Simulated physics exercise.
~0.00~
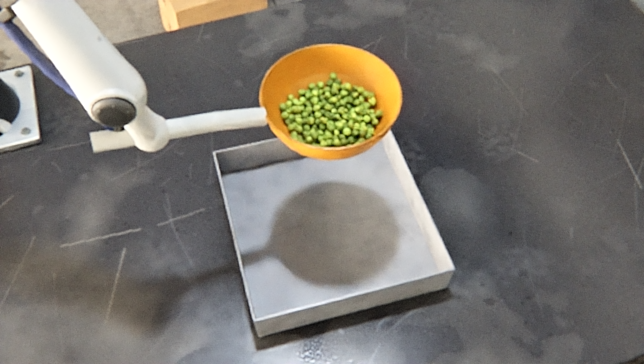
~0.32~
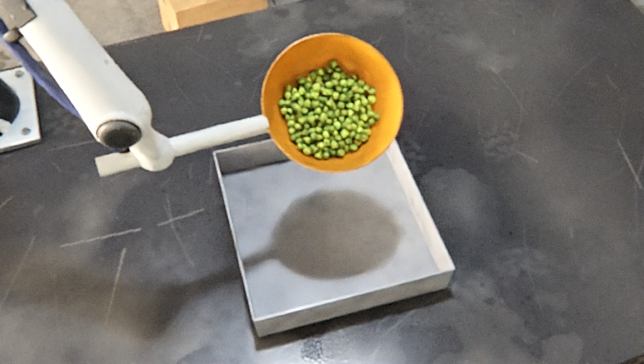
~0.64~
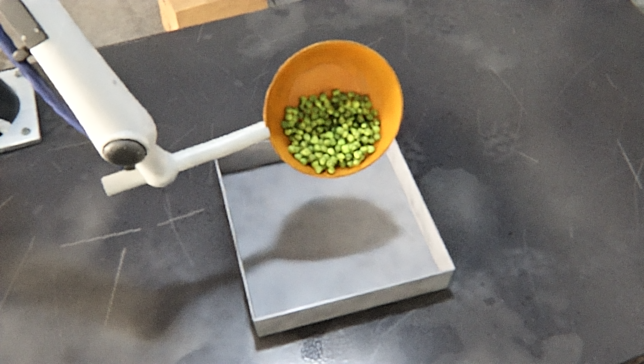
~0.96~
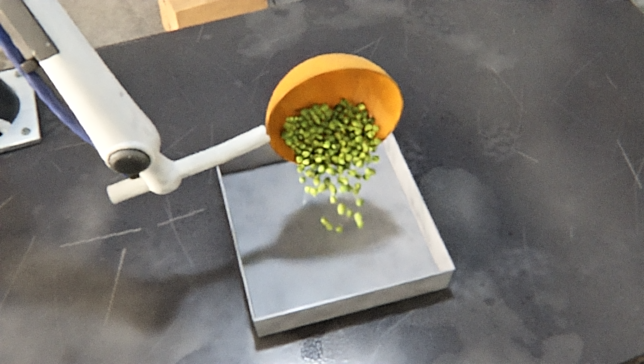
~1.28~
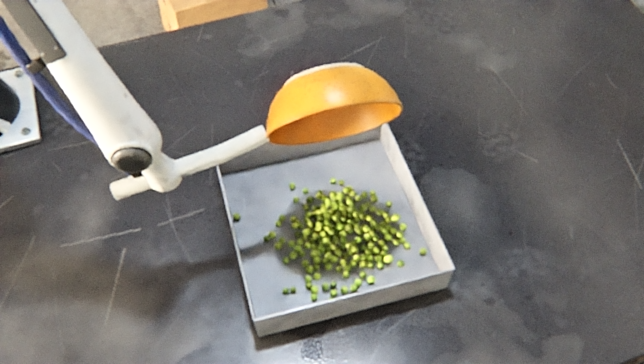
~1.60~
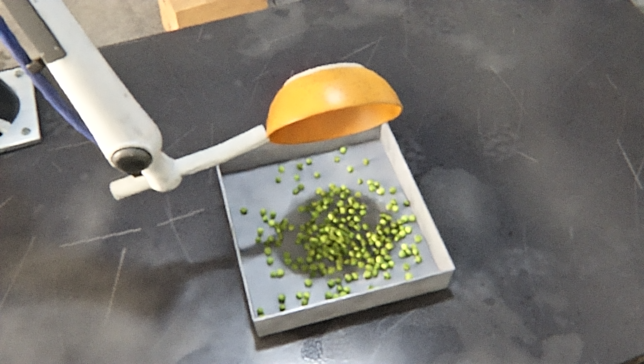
On a dark, scratched tabletop, a white robot arm reaches in from the left, holding an orange bowl-shaped ladle full of small green peas above a square, shallow metal tray. The arm begins to tip the ladle, and the peas slide toward its lower edge. As the ladle turns onto its side, the first peas spill over the rim and drop toward the tray. The rest pour out, landing in a loose heap. The peas then spread across the tray floor, while the emptied ladle stays overturned above them.
